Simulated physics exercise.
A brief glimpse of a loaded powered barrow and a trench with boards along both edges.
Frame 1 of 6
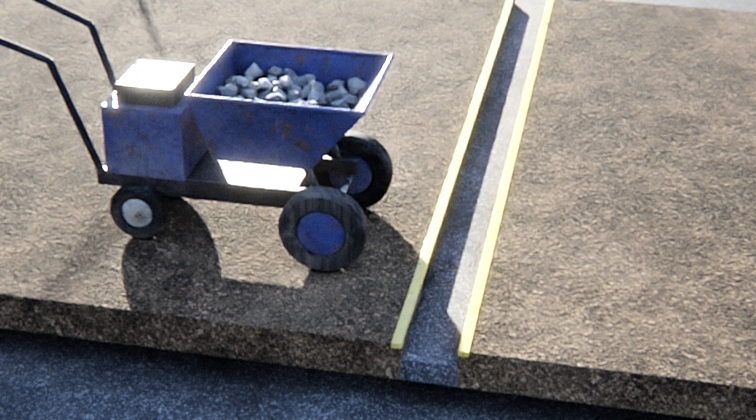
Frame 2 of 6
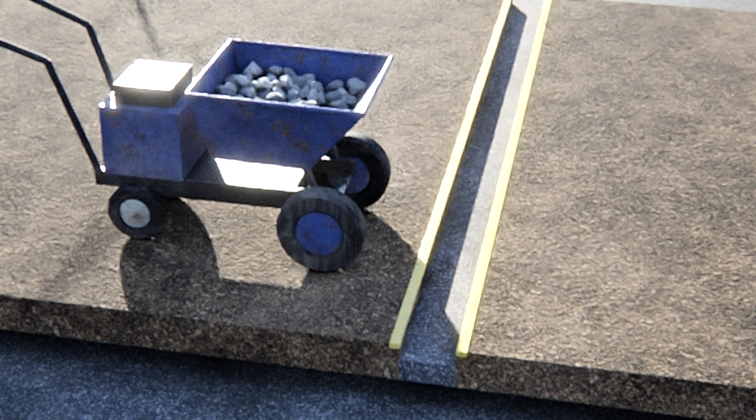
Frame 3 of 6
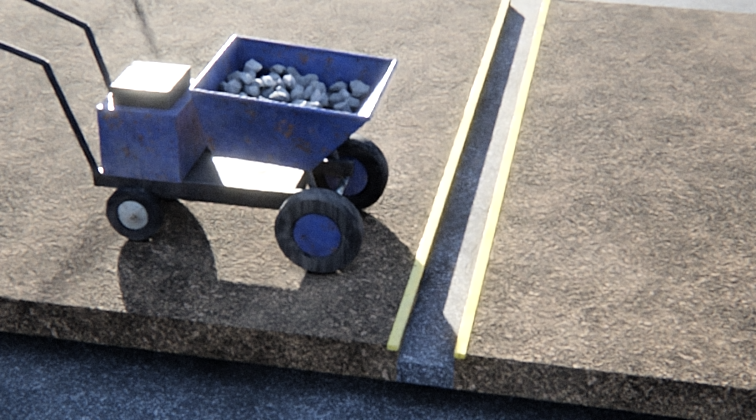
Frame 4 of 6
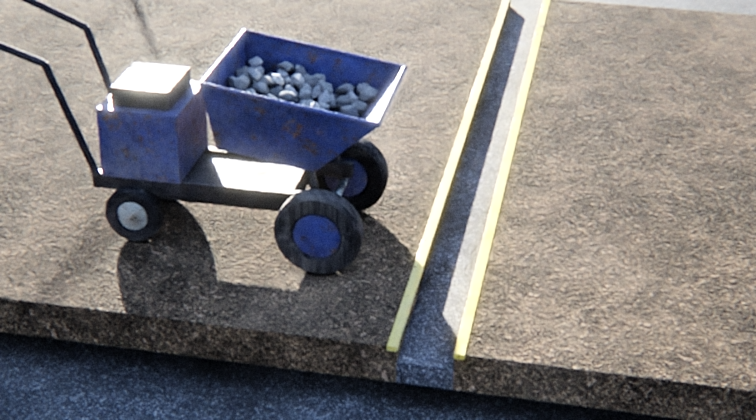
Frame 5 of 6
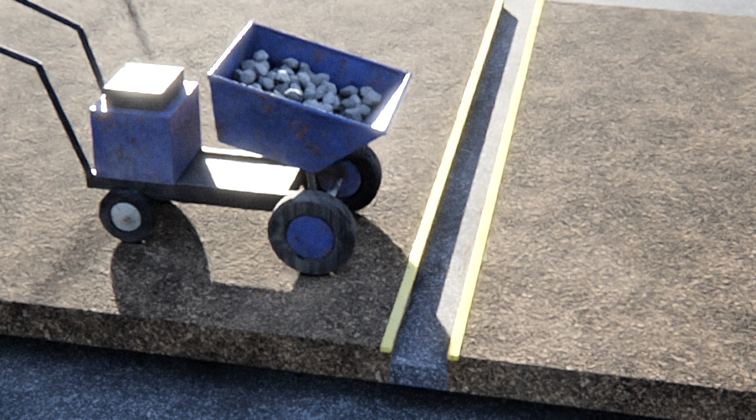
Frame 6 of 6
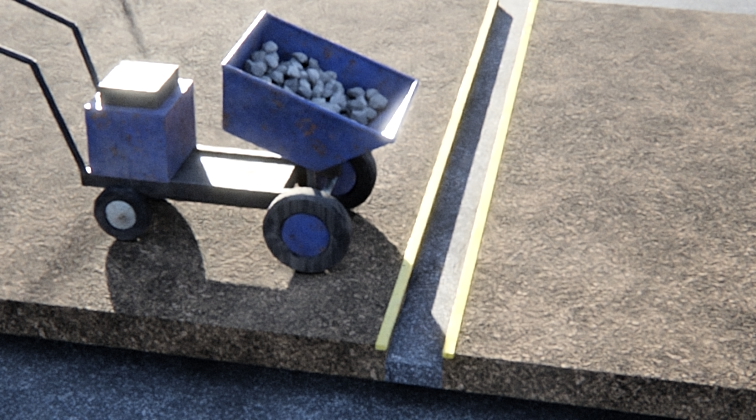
We see a blue powered barrow loaded with grey stones standing left of a narrow trench edged with yellow boards. Its skip, level at first, tilts gradually forward to the right, its rear rising while the stones remain inside.
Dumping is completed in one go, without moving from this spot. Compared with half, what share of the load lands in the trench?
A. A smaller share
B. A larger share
Answer: A.
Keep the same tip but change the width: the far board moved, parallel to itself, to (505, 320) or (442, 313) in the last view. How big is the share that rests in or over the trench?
The share would be 80 % first and 10 % second.
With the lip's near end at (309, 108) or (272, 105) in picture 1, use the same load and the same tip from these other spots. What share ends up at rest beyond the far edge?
You'd see close to 10 per cent the first time and close to 0 per cent the next.
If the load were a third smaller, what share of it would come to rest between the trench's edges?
That works out at around 30 percent.
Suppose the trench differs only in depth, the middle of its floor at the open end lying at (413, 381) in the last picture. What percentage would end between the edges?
The share would be around 30 per cent.
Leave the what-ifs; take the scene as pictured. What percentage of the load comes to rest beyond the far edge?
Roughly 65 in a hundred.
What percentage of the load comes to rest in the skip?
About 5 per cent.
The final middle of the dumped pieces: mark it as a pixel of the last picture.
Roughly at (490, 254), give or take.
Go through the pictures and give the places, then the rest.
The first picture shows lip of the skip (363, 114), level; top of the load (280, 96), broken stones; first edge of the trench (409, 306); far edge (473, 314), the trench under half as wide as the skip, and shallow for its width.
The second picture shows lip of the skip (363, 115), tipped barely; top of the load (267, 99).
The third picture shows lip of the skip (368, 119), tipped barely; top of the load (268, 83).
The fourth picture shows lip of the skip (377, 125), tipped a little; top of the load (267, 83).
The fifth picture shows lip of the skip (383, 133), tipped a little; top of the load (271, 93).
The sixth picture shows lip of the skip (392, 141), tipped clearly; top of the load (282, 72); first edge of the trench (393, 307); far edge (457, 315).
Just after the last frame, skip tipped steeply; every one in the skip.
A moment on, skip tipped right over; the larger part in the skip; just a few in or heaped over the trench; roughly a quarter beyond it; just a few falling.
Further on, skip tipped right over; about a tenth in the skip; roughly a quarter in or heaped over the trench; roughly two thirds beyond it.
When it is over, skip tipped right over; about a tenth in the skip; roughly a quarter in or heaped over the trench; roughly two thirds beyond it.
